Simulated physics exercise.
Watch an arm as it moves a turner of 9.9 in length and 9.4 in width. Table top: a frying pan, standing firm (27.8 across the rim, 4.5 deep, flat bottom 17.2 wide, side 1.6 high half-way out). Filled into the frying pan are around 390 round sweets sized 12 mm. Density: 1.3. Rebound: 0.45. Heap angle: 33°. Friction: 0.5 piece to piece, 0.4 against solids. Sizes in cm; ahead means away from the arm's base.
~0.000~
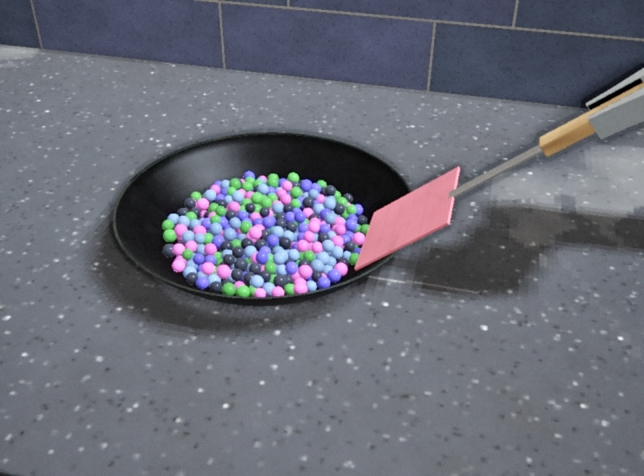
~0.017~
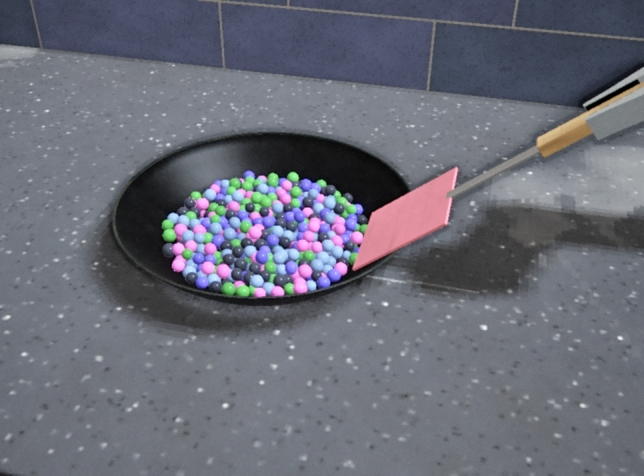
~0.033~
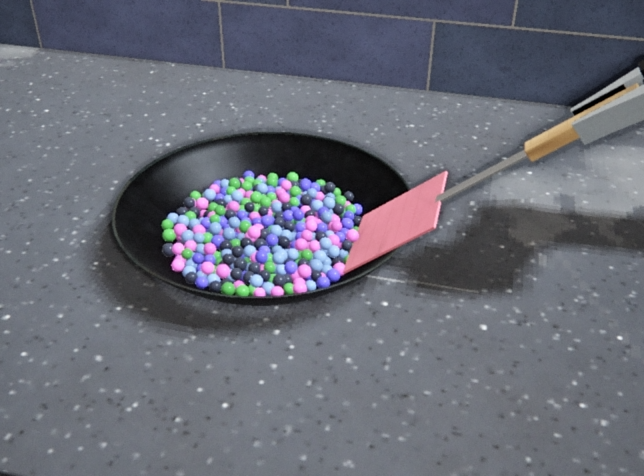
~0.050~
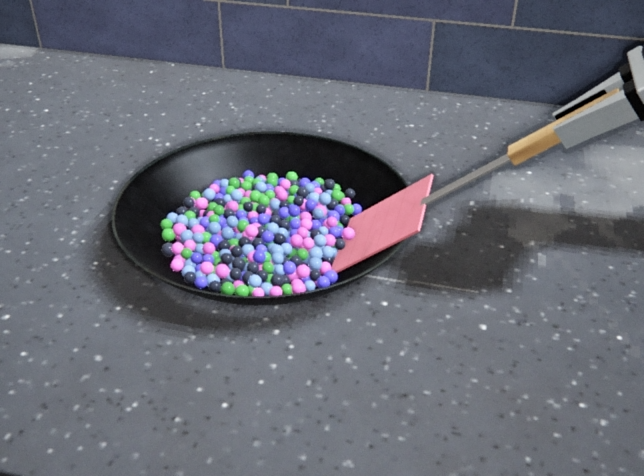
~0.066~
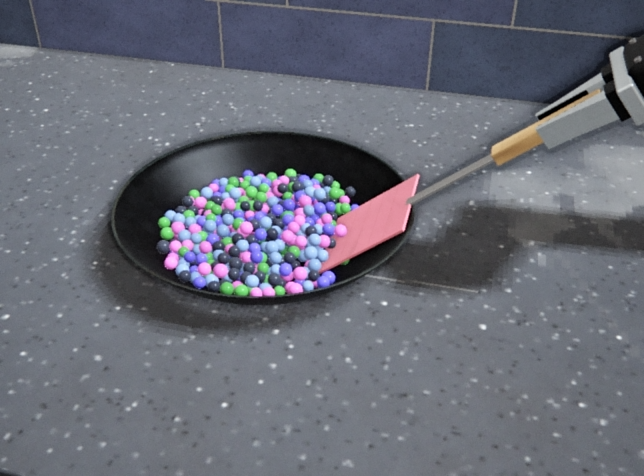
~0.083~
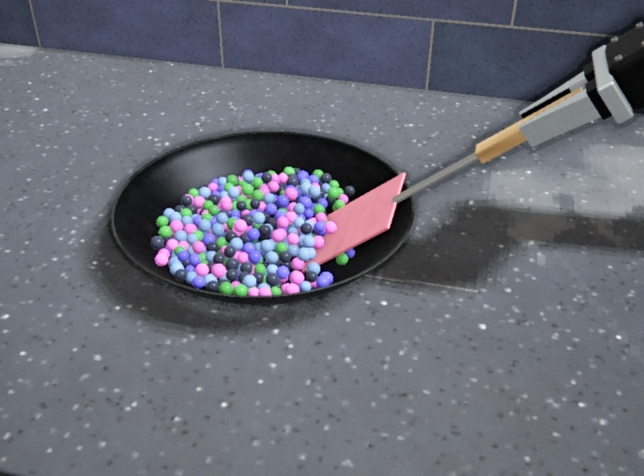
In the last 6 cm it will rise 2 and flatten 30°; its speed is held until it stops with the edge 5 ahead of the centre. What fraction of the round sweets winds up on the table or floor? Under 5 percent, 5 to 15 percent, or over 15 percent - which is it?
It is under 5 percent.
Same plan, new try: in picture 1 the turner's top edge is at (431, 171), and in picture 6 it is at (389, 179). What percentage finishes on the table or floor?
My guess would be close to 0 per cent.
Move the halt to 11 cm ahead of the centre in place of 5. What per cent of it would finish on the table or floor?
That would be something like 35 in a hundred.
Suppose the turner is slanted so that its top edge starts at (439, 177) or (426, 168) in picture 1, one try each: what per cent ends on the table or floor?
Some 0 per cent, then some 0 per cent.
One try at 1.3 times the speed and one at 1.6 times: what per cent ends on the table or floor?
First try around 0 %, second try around 5 %.
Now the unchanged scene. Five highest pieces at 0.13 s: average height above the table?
About 5 centimetres.
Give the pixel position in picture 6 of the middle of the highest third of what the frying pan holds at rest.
At about (185, 201).
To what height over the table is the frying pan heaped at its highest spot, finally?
About 5.5 cm above the table.
After 0.13 s, sloping 39°, highest piece 5 above the table; 392 in the frying pan.
After 0.17 s, sloping 26°, highest piece 5 above the table; 392 in the frying pan.
After 0.39 s, sloping 10°, highest piece 5 above the table; 389 in the frying pan, 3 on the table or floor.
After 1.44 s, sloping 10°, highest piece 5 above the table; 389 in the frying pan, 3 on the table or floor.
In the end, 389 in the frying pan, 3 on the table or floor. That is 1 % on the table or floor.
